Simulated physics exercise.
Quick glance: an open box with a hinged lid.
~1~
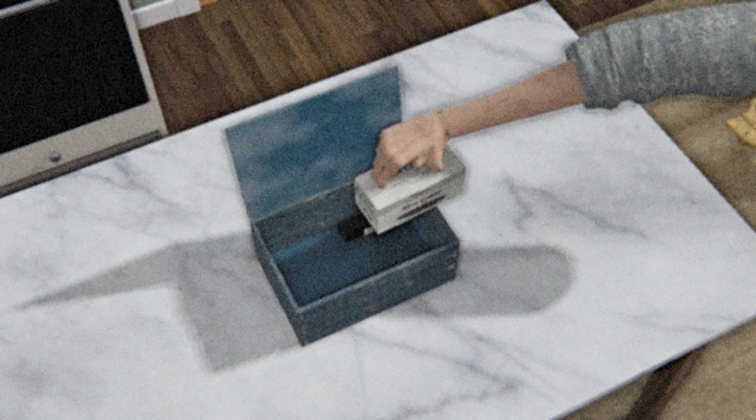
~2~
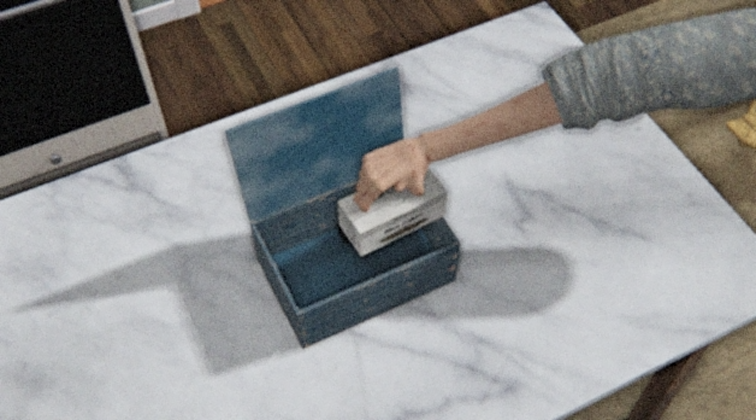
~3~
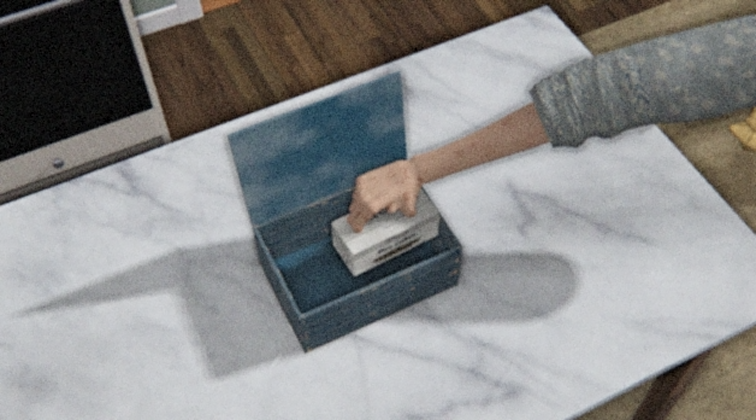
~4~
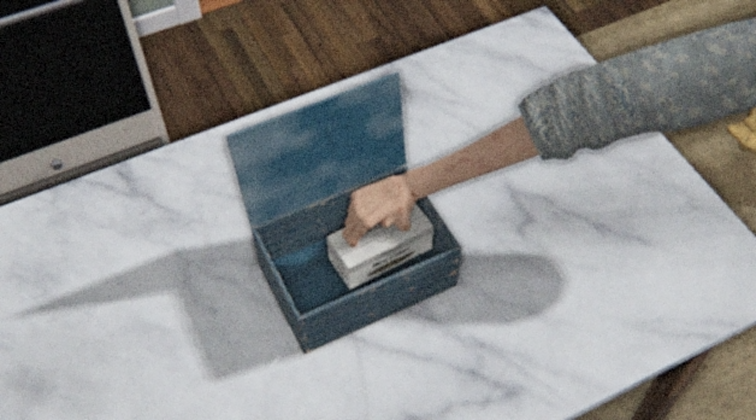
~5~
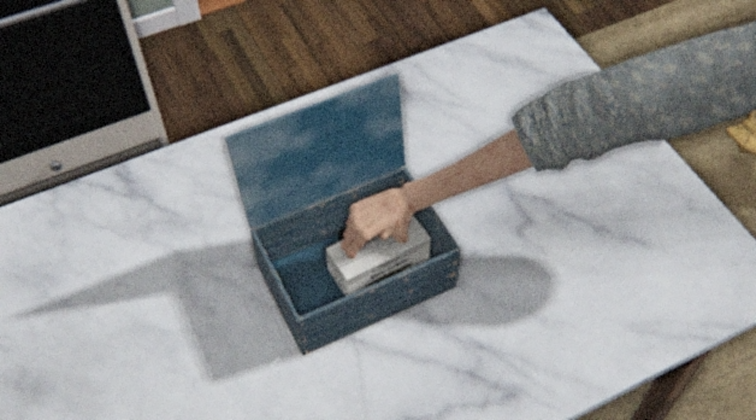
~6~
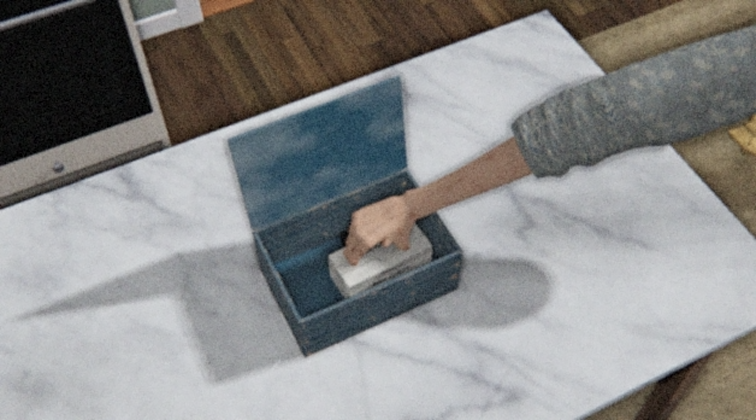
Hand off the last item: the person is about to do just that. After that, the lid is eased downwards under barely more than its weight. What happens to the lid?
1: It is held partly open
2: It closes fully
2, it closes fully.
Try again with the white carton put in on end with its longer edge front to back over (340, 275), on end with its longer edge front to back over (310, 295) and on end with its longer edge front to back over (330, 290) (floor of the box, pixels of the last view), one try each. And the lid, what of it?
So: First go, the lid can't get down; second go, it can't get down; third go, it can't get down.
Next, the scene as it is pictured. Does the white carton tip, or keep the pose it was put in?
Observation: It keeps the set orientation.
Then, 1.20 s later than the last frame, lid starting down.
Then, 1.60 s later than the last frame, lid 57° above the rim.
Then, 1.80 s later than the last frame, lid 35° above the rim.
Then, 2.00 s later than the last frame, lid 8° above the rim.
When it is over, lid shut; both as before. End places, in pixels of the last picture, white carton near (380, 261).
